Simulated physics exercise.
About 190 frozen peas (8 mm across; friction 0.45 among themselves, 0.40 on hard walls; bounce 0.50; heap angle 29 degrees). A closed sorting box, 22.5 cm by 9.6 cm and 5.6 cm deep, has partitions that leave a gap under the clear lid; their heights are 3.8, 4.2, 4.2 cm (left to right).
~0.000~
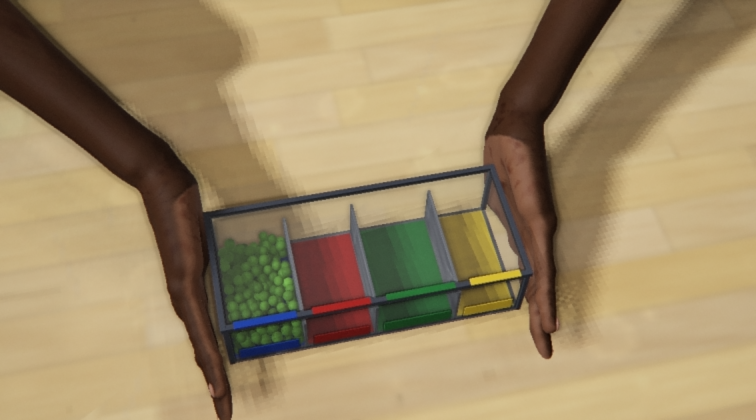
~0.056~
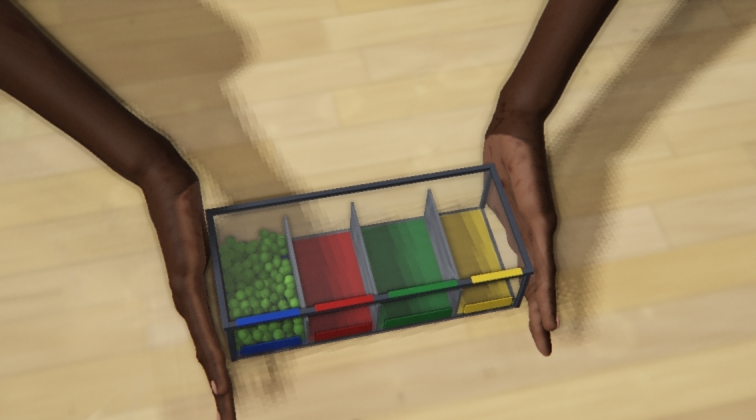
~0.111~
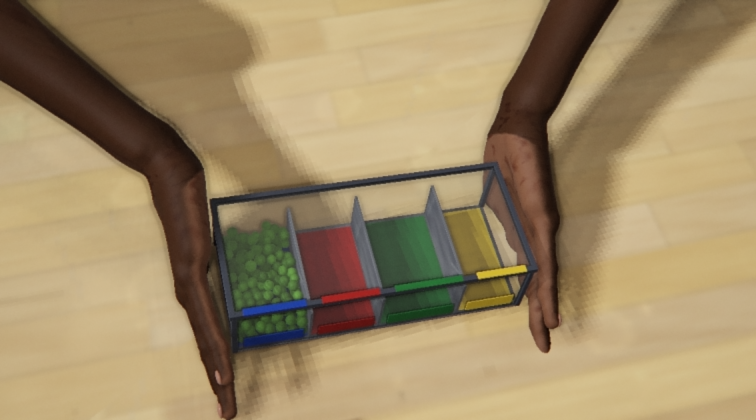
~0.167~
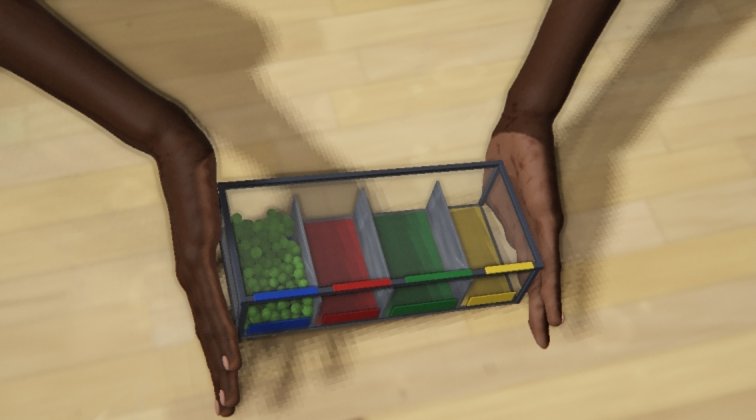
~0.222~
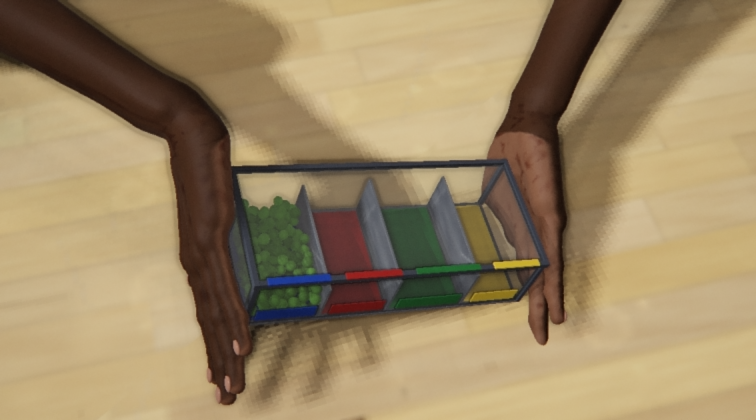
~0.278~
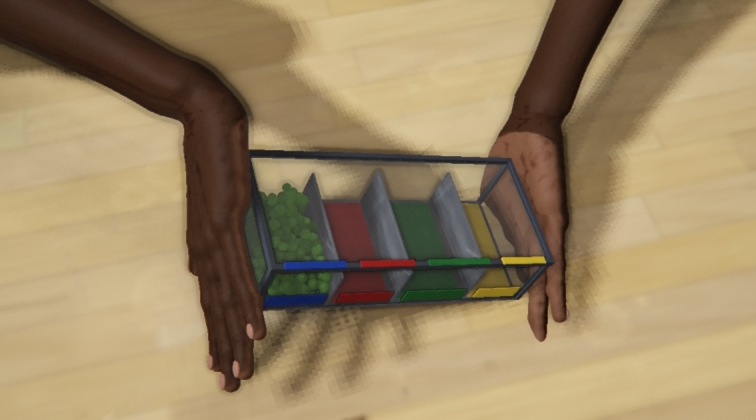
At first, two hands hold a clear, closed sorting box with four sections above a pale wooden floor, green peas filling the blue-marked section at the left. The hands then tilt the box, its left end shifting up and to the right, while the peas stay in their section.
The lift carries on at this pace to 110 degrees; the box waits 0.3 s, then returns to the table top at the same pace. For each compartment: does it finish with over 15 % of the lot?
Red compartment: Below; blue compartment: Above; green compartment: Below; yellow compartment: Above.
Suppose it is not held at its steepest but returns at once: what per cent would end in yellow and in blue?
In that case yellow 40, blue 40.
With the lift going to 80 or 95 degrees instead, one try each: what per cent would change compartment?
About 30 and 40 per cent.
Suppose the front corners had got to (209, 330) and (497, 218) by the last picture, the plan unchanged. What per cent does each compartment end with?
Red 0, blue 100, green 0, yellow 0.
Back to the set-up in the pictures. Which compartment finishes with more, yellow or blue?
It is the yellow one.
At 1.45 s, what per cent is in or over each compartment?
Red 5, blue 55, green 5, yellow 30.
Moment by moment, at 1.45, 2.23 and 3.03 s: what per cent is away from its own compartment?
In turn: 45, 70, 75.
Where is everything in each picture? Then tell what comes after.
Box tilt 0 degrees, front corners at (226, 327) and (526, 271); blue 100 %, in the first picture.
Box tilt 1 degrees, front corners at (229, 324) and (527, 270), in the second picture.
Box tilt 5 degrees, front corners at (235, 314) and (531, 267), lowest corner right back, in the third picture.
Box tilt 10 degrees, front corners at (245, 298) and (537, 264), lowest corner right back, in the fourth picture.
Box tilt 15 degrees, front corners at (259, 283) and (543, 262), lowest corner right back, in the fifth picture.
Box tilt 20 degrees, front corners at (275, 266) and (548, 260), lowest corner right back; blue 100 %. Its pace works out near 95 degrees a second, in the sixth picture.
After 1.45 s, tilt 110 degrees; red 5 %, blue 55 %, green 5 %, yellow 30 %.
Then, at 2.23 s, tilt 56 degrees; red 5 %, blue 30 %, green 5 %, yellow 60 %.
After 3.03 s, tilt 0 degrees; red 5 %, blue 25 %, green 5 %, yellow 60 %.
At rest (3.6 s), red 5 %, blue 25 %, green 5 %, yellow 60 %.
